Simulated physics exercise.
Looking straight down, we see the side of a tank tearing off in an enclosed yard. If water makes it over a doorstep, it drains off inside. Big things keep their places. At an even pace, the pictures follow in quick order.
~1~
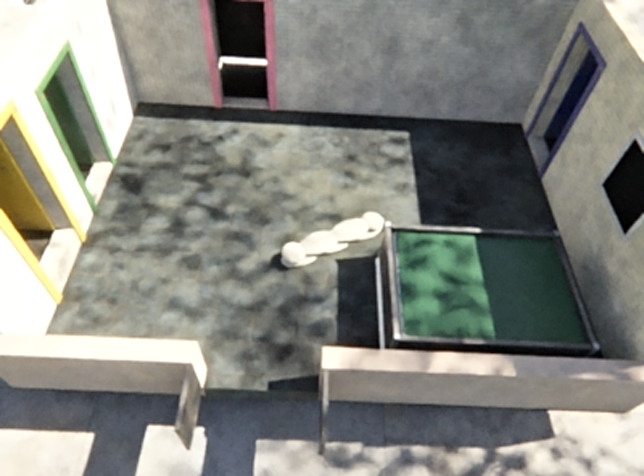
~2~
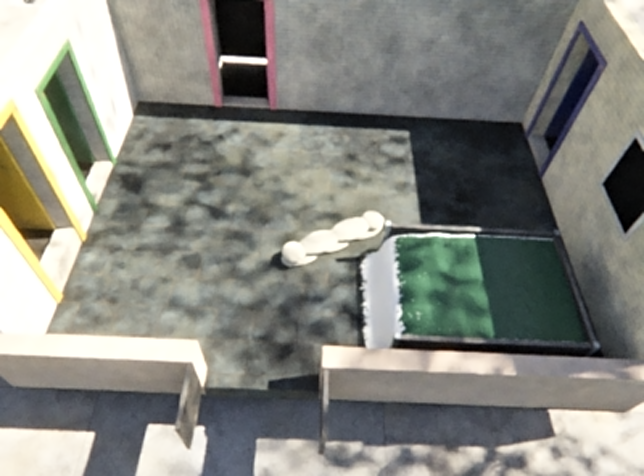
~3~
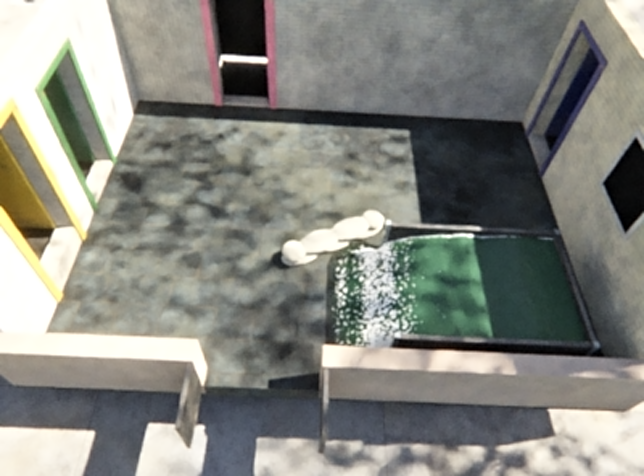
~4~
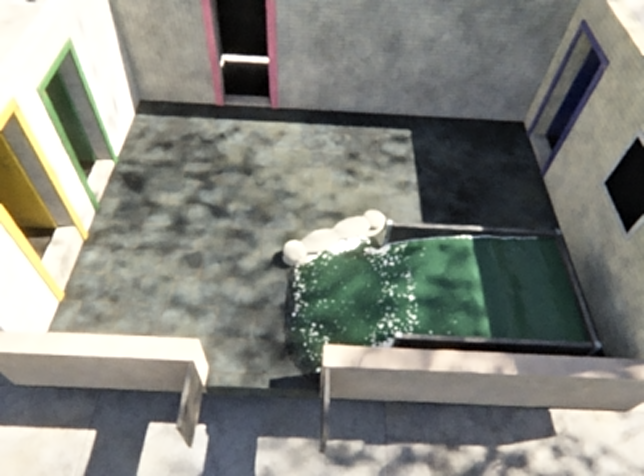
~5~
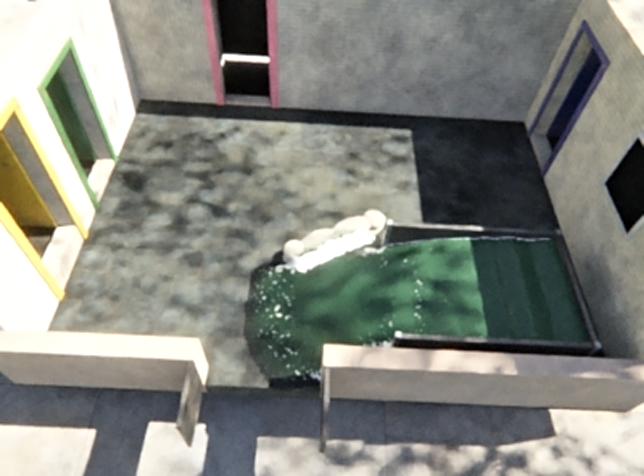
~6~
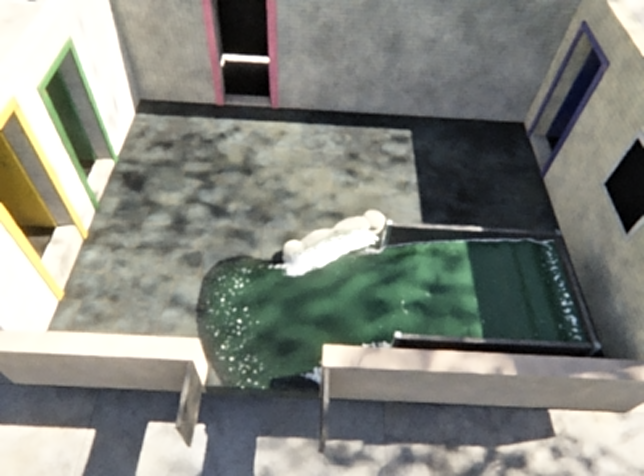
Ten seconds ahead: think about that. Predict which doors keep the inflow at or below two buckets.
The pink door tops two buckets. The yellow door never tops two buckets. The green door never tops two buckets. The blue door never tops two buckets.
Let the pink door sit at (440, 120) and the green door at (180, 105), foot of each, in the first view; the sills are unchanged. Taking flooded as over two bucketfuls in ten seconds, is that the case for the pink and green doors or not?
As I see it, the pink door remains below the limit, and the green door crosses the limit.
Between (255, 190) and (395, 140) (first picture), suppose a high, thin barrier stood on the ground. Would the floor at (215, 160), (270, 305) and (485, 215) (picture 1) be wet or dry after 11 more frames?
Results in sequence: Bone-dry / swamped / bone-dry.
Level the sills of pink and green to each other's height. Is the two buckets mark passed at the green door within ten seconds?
Reading for the green door: It admits more.
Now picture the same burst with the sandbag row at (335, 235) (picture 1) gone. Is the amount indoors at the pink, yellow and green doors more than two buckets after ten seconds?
Then: The pink one lets more in; the yellow one lets less in; the green one goes over.
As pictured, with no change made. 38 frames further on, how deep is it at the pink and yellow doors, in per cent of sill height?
Roughly 210 and 30 %.
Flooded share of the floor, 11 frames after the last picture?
Roughly 35 %.
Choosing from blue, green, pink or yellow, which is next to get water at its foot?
Call: The yellow-painted one.
A moment on, water covers 30 % of the floor; the pink door not reached, the yellow door wet at the sill, nothing in, the green door not reached, the blue door not reached.
Next, water covers 35 % of the floor; the pink door not reached, the yellow door wet at the sill, nothing in, the green door wet at the sill, nothing in, the blue door not reached.
Then, water covers 50 % of the floor; the pink door not reached, the yellow door wet at the sill, nothing in, the green door wet at the sill, nothing in, the blue door not reached.
Later, water covers 75 % of the floor; the pink door over two buckets in, the yellow door wet at the sill, nothing in, the green door under two buckets in, the blue door wet at the sill, nothing in.
In the end, water covers 95 % of the floor; the pink door over two buckets in, the yellow door wet at the sill, nothing in, the green door under two buckets in, the blue door wet at the sill, nothing in.
